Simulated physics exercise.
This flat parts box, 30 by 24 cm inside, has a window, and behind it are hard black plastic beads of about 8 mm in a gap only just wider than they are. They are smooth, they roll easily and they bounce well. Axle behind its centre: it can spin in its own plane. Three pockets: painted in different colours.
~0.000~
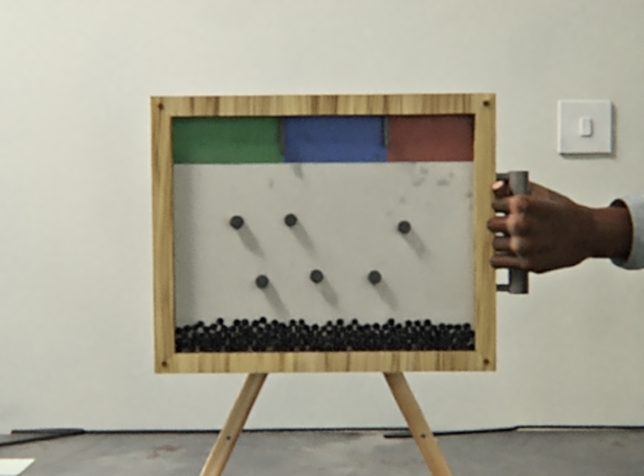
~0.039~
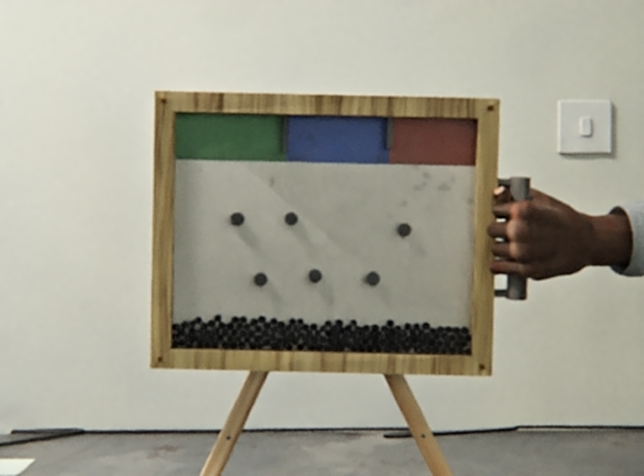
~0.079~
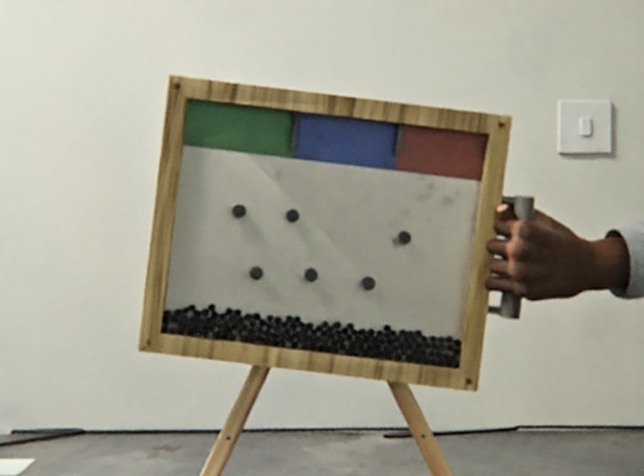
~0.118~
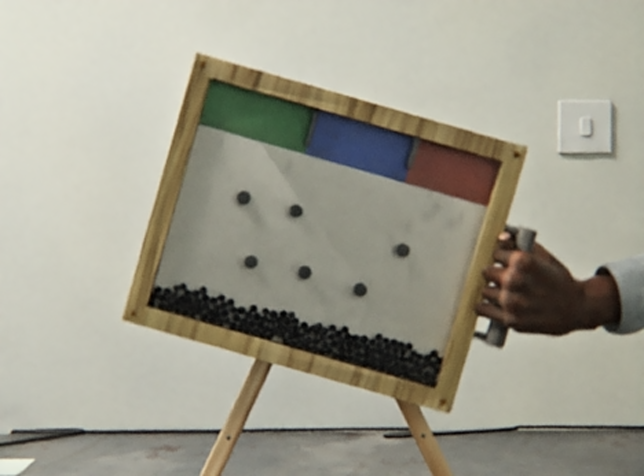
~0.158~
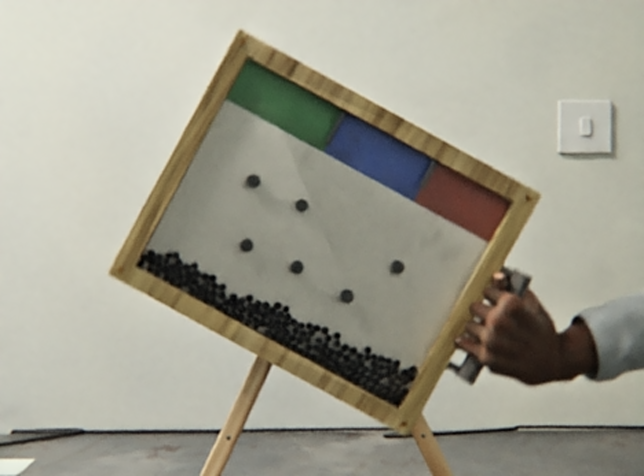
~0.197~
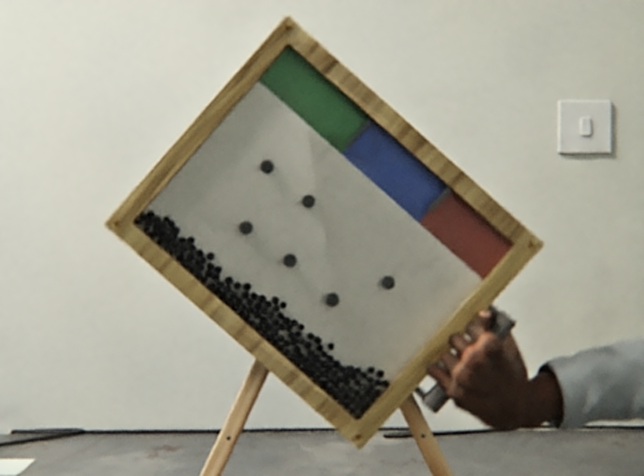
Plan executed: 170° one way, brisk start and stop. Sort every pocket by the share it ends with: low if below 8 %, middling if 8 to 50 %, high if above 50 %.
Red pocket: Middling; blue pocket: Middling; green pocket: Low.
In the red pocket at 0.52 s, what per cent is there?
Share: Close to 20 percent.
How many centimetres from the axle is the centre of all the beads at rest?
About 7 cm left and 10 cm below.
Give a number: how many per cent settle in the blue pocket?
Roughly 25 per cent.
After 0.36 s, it stands 96° clockwise; the beads' middle is 9 cm left of and 5 cm below the centre; nothing in the marked areas.
After 0.52 s, it stands 149° clockwise; the beads' middle is 9 cm left of and 6 cm below the centre; red 20 %.
After 0.65 s, it stands 170° clockwise; the beads' middle is 9 cm left of and 7 cm below the centre; red 40 %, blue 5 %.
All still by 2.1 s, it stands 170° clockwise; red 40 %, blue 25 %, green 0 %, elsewhere 30 %.
